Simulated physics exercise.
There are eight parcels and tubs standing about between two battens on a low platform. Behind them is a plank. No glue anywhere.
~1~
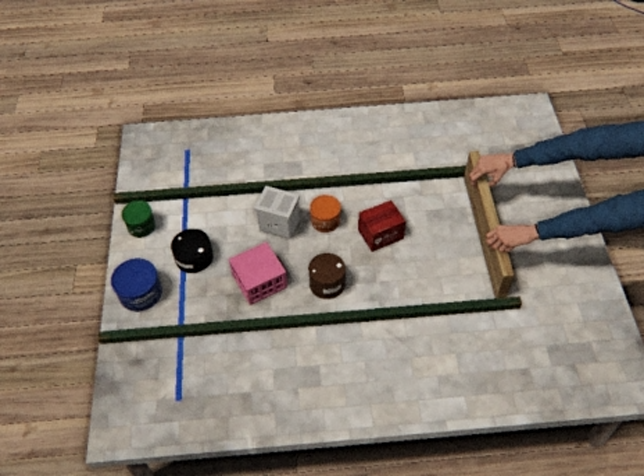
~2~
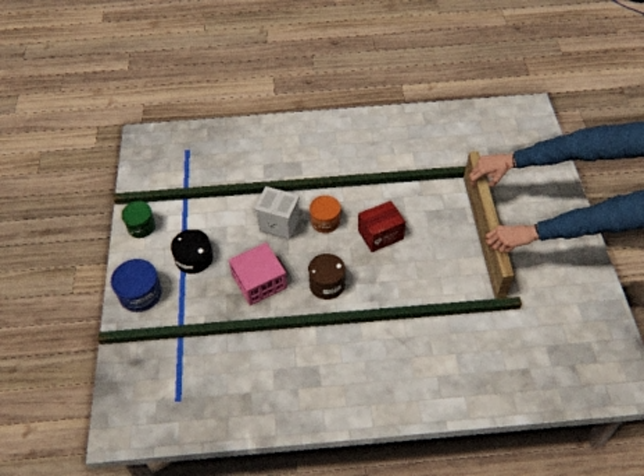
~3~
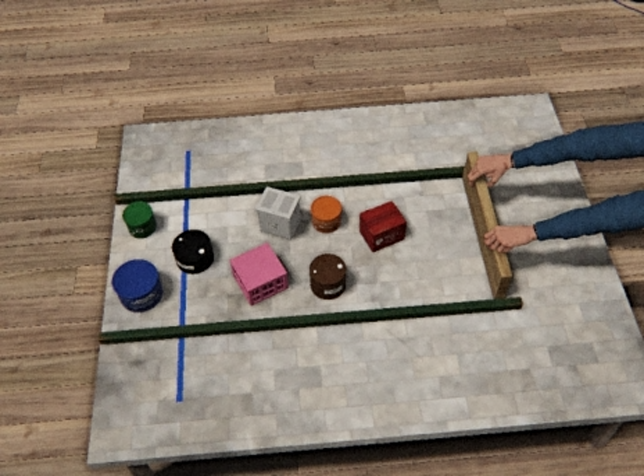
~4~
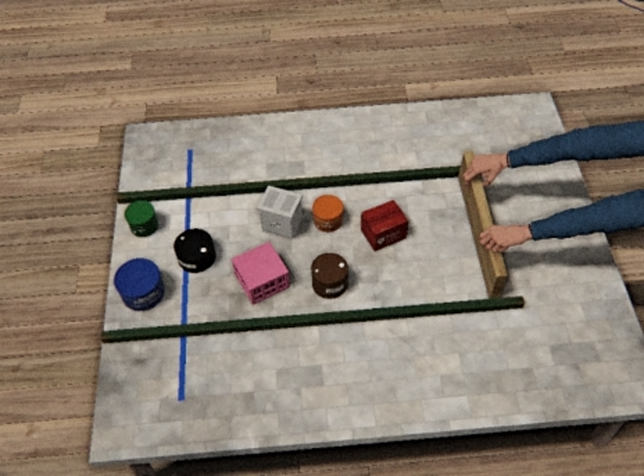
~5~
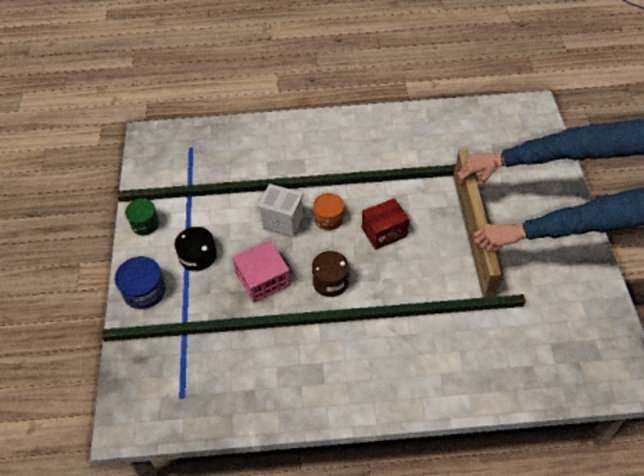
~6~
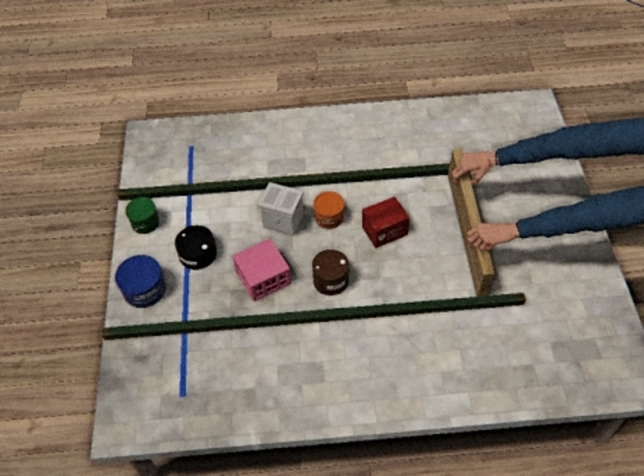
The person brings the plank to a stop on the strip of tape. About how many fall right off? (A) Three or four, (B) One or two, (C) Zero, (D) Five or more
(B) One or two.
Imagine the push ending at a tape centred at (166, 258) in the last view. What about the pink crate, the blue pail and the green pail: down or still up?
Check: The pink crate remains in place; the blue pail takes the fall; the green pail takes the fall.
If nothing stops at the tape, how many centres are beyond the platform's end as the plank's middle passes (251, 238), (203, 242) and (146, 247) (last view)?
Past-the-end tally - position 1: 0, position 2: 0, position 3: 4.
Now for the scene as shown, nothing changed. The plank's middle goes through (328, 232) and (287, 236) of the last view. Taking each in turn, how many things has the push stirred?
At the first point the count is 4, at the second it's 5.
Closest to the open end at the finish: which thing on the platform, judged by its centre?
It's the blue pail.
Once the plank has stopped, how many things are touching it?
All in all, 4.
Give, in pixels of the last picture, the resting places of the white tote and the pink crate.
Listed in order, first is (137, 205) and the other is (161, 268).
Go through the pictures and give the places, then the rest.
In the first picture, green pail (139, 220); blue pail (137, 285); black canister (192, 251); plank (487, 223); tape (183, 260).
In the second picture, blue pail (137, 286); pink crate (258, 274).
In the third picture, black canister (193, 252); white tote (279, 214).
In the fourth picture, green pail (142, 219); plank (481, 223).
In the fifth picture, blue pail (141, 283); orange pail (329, 212).
In the sixth picture, green pail (143, 216); blue pail (141, 282); black canister (196, 247); plank (469, 221); tape (187, 256).
A little later, none off yet; green pail at rest near (143, 216); blue pail at rest near (141, 282); black canister at rest near (196, 247).
Next, none off yet; green pail at rest near (143, 216); blue pail at rest near (141, 282); black canister shifted a little near (181, 245).
When it is over, the number that fall off is one or two; down, green pail.
